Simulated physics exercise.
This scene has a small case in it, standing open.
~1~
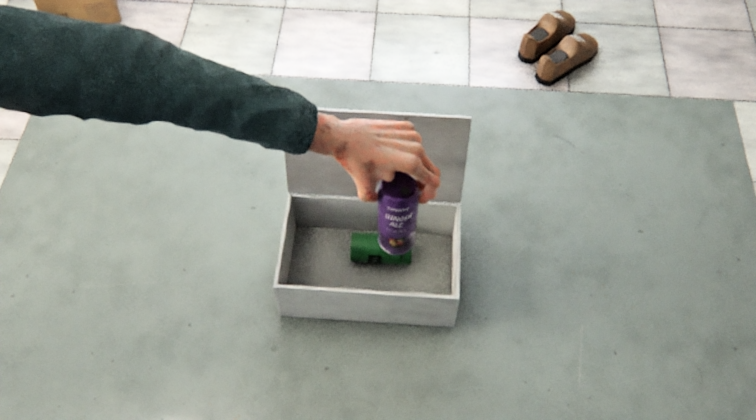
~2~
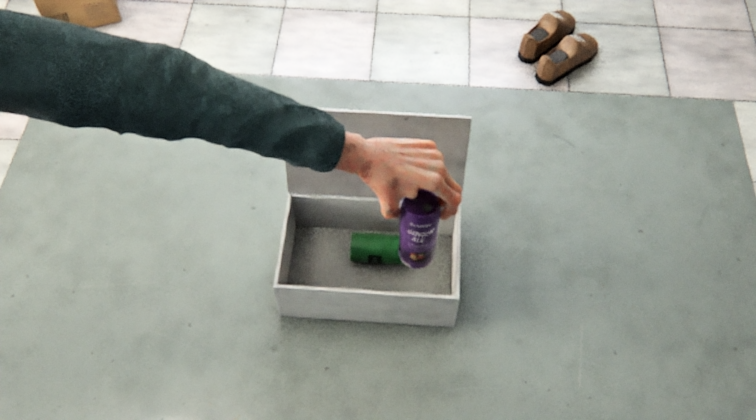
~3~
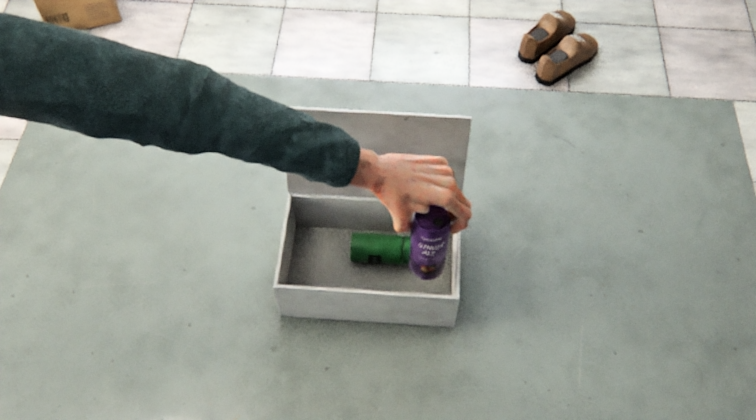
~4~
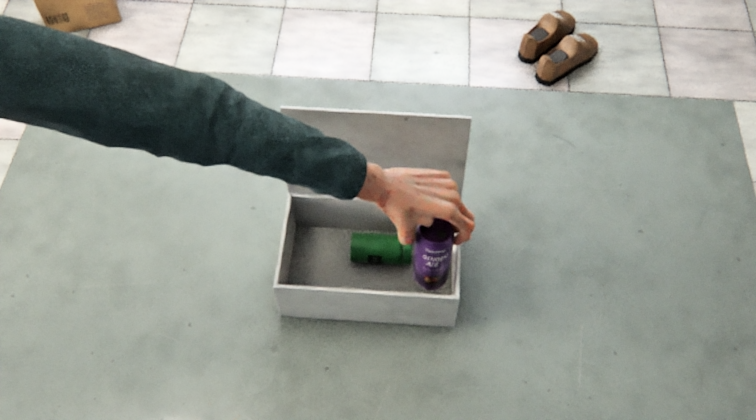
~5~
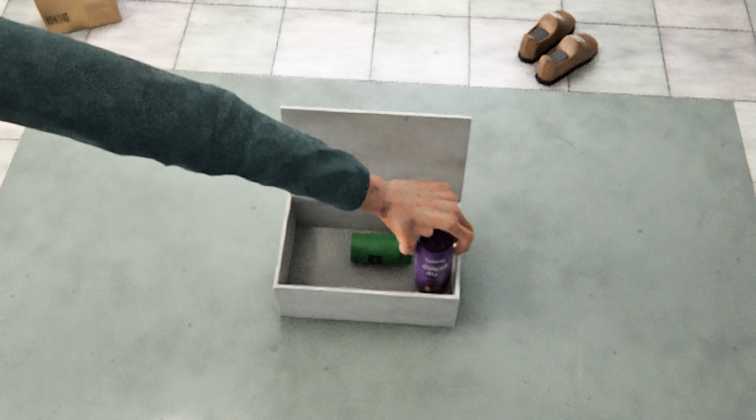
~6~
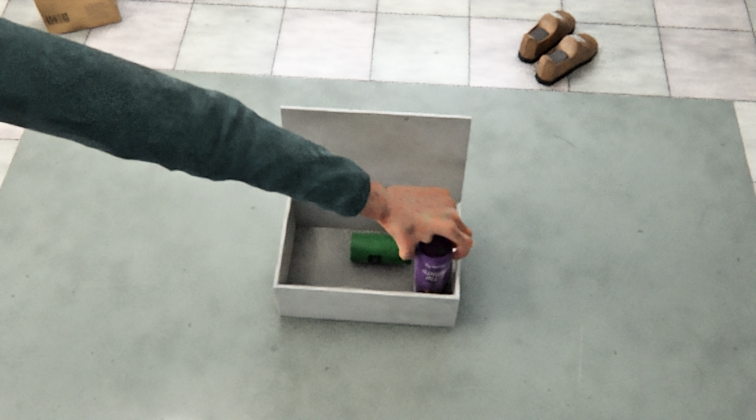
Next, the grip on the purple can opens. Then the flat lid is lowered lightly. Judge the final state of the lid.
The lid is not fully down.
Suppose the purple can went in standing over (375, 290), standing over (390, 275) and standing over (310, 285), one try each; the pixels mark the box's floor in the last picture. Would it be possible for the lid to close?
First - not shut; second - not shut; third - not shut.
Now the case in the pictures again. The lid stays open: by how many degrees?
It stays some 35° above the rim.
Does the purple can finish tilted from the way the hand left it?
Result: It remains as it was set.
Then, 1.10 s on from there, lid starting down.
Then, 1.60 s on from there, lid 57° above the rim.
Then, 1.90 s on from there, lid 32° above the rim.
Then, 4.00 s on from there, lid 33° above the rim.
In the end, lid 33° above the rim; both unmoved. At the end, from the last picture's camera, purple can near (433, 267).
